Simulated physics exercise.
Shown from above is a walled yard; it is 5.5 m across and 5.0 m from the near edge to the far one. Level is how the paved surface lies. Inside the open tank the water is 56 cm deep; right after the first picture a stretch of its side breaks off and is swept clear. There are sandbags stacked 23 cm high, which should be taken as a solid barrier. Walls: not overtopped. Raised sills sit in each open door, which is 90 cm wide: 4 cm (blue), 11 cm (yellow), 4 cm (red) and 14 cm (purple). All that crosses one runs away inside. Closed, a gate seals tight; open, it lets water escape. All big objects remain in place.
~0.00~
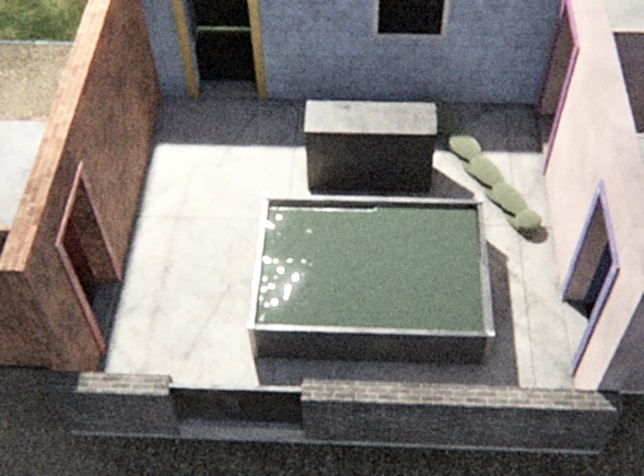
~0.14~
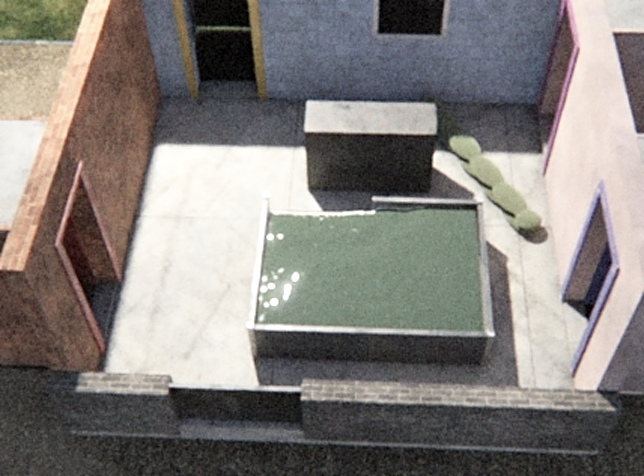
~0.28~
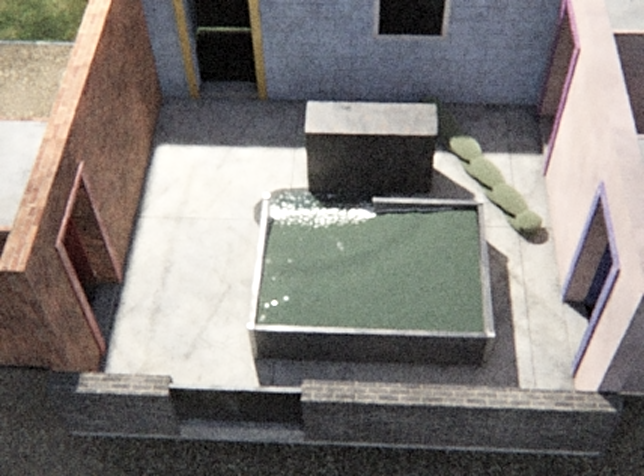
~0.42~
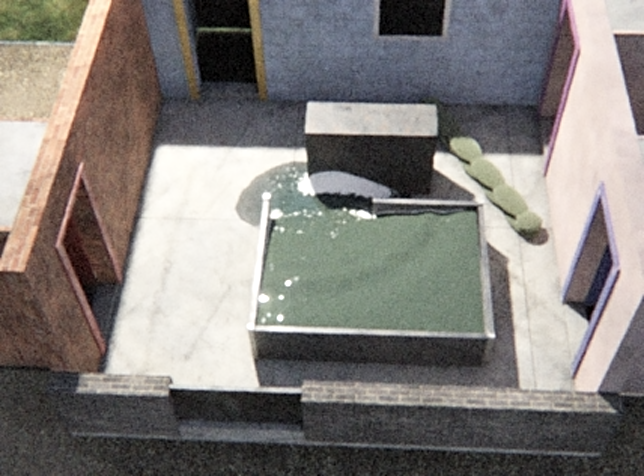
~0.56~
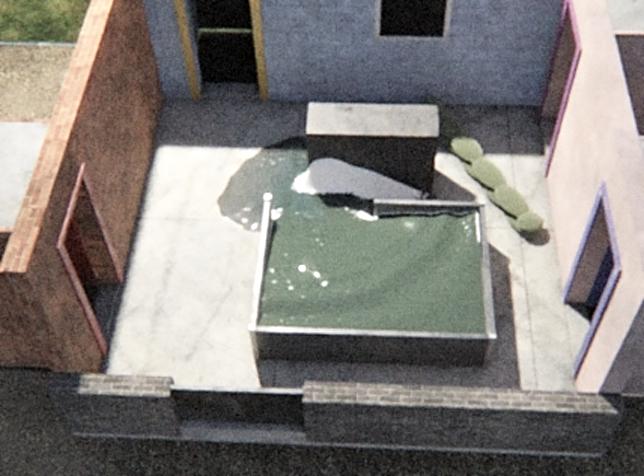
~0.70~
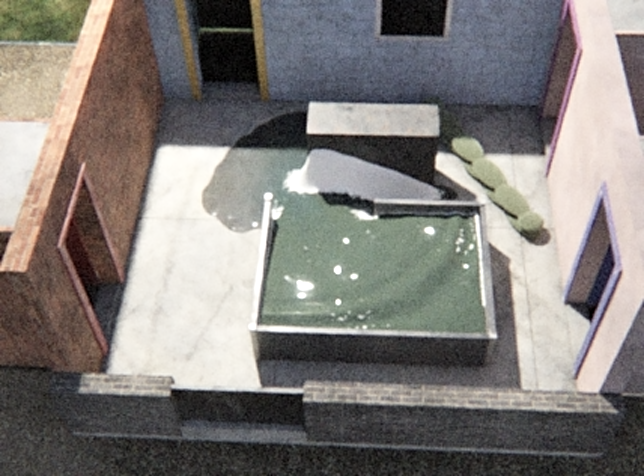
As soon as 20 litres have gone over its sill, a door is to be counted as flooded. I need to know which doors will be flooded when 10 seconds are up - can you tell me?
One by one: The blue door lets in more than the limit; the yellow door lets in more than the limit; the red door lets in more than the limit; the purple door lets in less than the limit.
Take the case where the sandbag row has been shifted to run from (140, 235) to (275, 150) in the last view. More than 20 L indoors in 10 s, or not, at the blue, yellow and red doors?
Blue beyond the limit, yellow within the limit, red beyond the limit.
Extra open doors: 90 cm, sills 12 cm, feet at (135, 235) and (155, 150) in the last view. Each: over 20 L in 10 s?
Result in order - not enough, then more than that.
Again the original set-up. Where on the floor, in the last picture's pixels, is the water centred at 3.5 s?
Its balance point lies near (343, 239).
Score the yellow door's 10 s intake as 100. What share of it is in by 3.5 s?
Around 60 percent.
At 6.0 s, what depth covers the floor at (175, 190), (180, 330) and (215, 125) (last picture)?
First 12 cm, then 2 cm, then 15 cm.
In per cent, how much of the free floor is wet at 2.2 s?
Around 45 per cent.
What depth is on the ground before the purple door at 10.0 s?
Close to 1.5 cm of depth.
After 1.4 s water covers 30 % of the floor and is deepest (45 cm) near (328, 203); blue door not reached, yellow door 19 cm at the sill, 1 L in, red door not reached, purple door not reached.
After 2.2 s water covers 45 % of the floor and is deepest (37 cm) near (164, 106); blue door 6 cm at the sill, 0 L in, yellow door 21 cm at the sill, 26 L in, red door not reached, purple door not reached.
After 3.5 s water covers 65 % of the floor and is deepest (26 cm) near (328, 203); blue door 7 cm at the sill, 5 L in, yellow door 19 cm at the sill, 93 L in, red door 2 cm at the sill, 0 L in, purple door 1 cm at the sill, 0 L in.
After 6.0 s water covers 90 % of the floor and is deepest (19 cm) near (434, 138); blue door 7 cm at the sill, 20 L in, yellow door 15 cm at the sill, 127 L in, red door 4 cm at the sill, 0 L in, purple door 1 cm at the sill, 0 L in.
After 10.0 s water covers 90 % of the floor and is deepest (14 cm) near (334, 109); blue door 7 cm at the sill, 51 L in, yellow door 12 cm at the sill, 153 L in, red door 11 cm at the sill, 53 L in, purple door 2 cm at the sill, 0 L in.
